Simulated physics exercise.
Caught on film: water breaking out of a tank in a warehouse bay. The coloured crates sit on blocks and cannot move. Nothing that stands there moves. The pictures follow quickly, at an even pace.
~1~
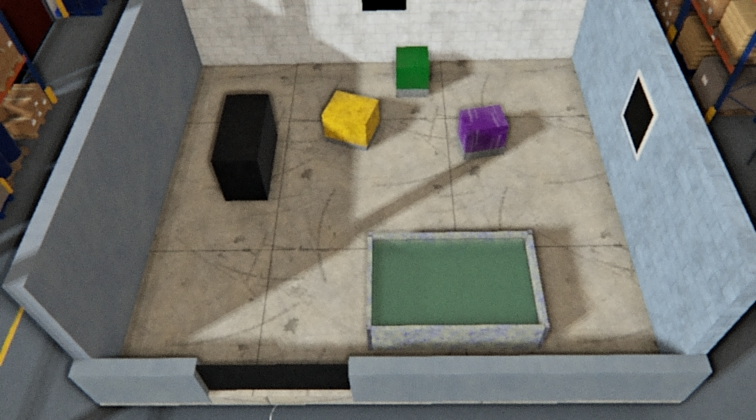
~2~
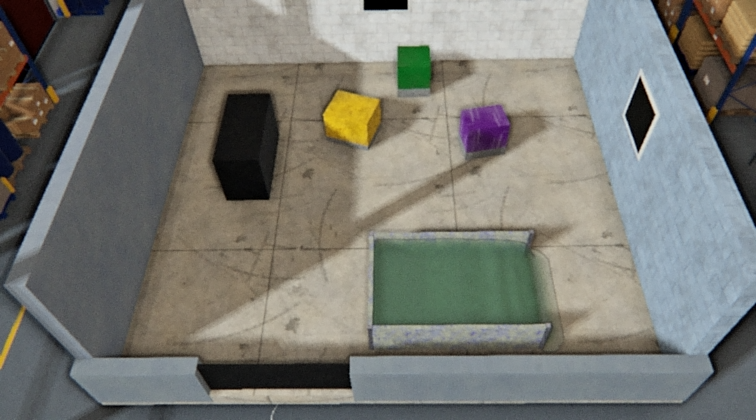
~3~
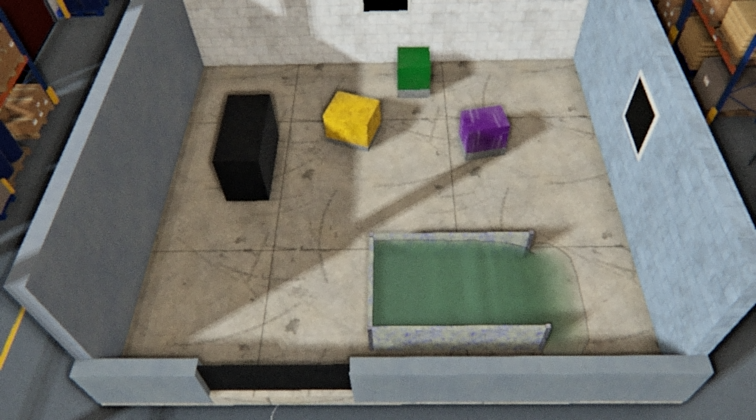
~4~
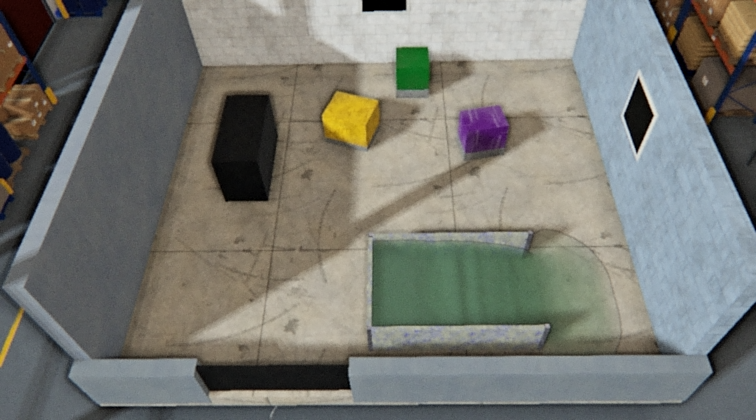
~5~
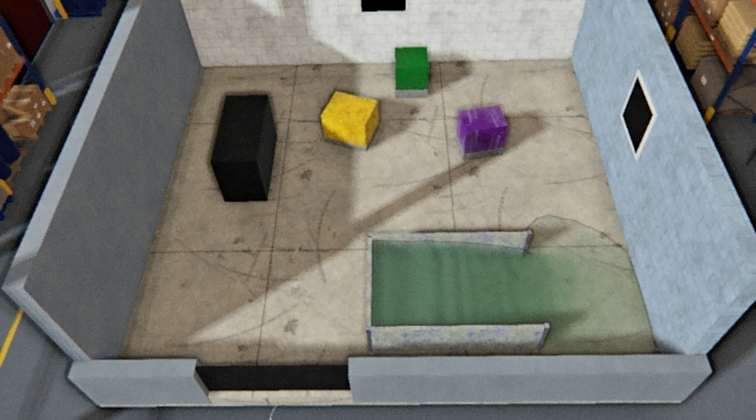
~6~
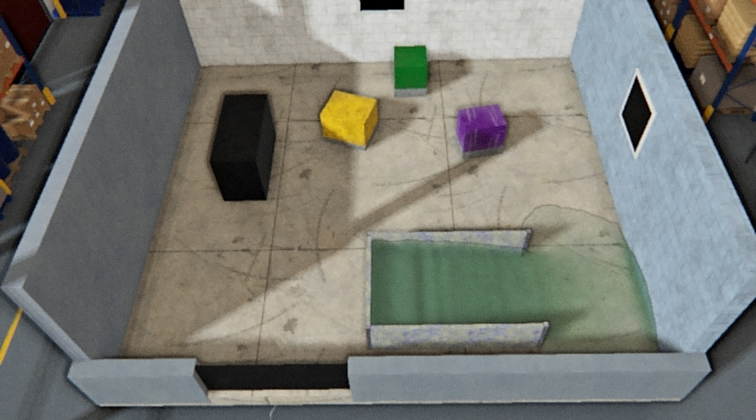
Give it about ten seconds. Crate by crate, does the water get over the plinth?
One by one: The green crate keeps dry; the yellow crate keeps dry; the purple crate keeps dry.
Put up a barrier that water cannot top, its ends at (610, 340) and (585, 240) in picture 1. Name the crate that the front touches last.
That is the green one.
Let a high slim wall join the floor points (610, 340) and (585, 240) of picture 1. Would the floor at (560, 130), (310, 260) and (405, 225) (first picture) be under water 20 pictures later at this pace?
In turn: Under water, clear, dry.
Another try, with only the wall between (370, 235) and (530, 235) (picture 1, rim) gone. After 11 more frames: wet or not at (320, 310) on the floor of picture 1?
At that place: Dry.
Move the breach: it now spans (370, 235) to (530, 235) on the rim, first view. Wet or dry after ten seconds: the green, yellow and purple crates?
One by one: The green one ends up wet; the yellow one gets wet; the purple one is topped.
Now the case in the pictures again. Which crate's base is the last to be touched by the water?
Last comes the yellow-painted one.
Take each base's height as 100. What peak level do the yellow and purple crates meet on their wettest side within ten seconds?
Near 40 and 70 in a hundred.
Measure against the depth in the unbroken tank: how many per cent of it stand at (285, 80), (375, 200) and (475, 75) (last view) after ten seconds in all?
About 2, 4 and 14 per cent.
A moment on, water covers 10 % of the floor; the green crate not reached, the yellow crate not reached, the purple crate not reached.
Next, water covers 15 % of the floor; the green crate not reached, the yellow crate not reached, the purple crate not reached.
Then, water covers 35 % of the floor; the green crate not reached, the yellow crate not reached, the purple crate water round its plinth.
Later, water covers 60 % of the floor; the green crate water round its plinth, the yellow crate water round its plinth, the purple crate water round its plinth.
In the end, water covers 95 % of the floor; the green crate stayed above the water, the yellow crate stayed above the water, the purple crate stayed above the water.
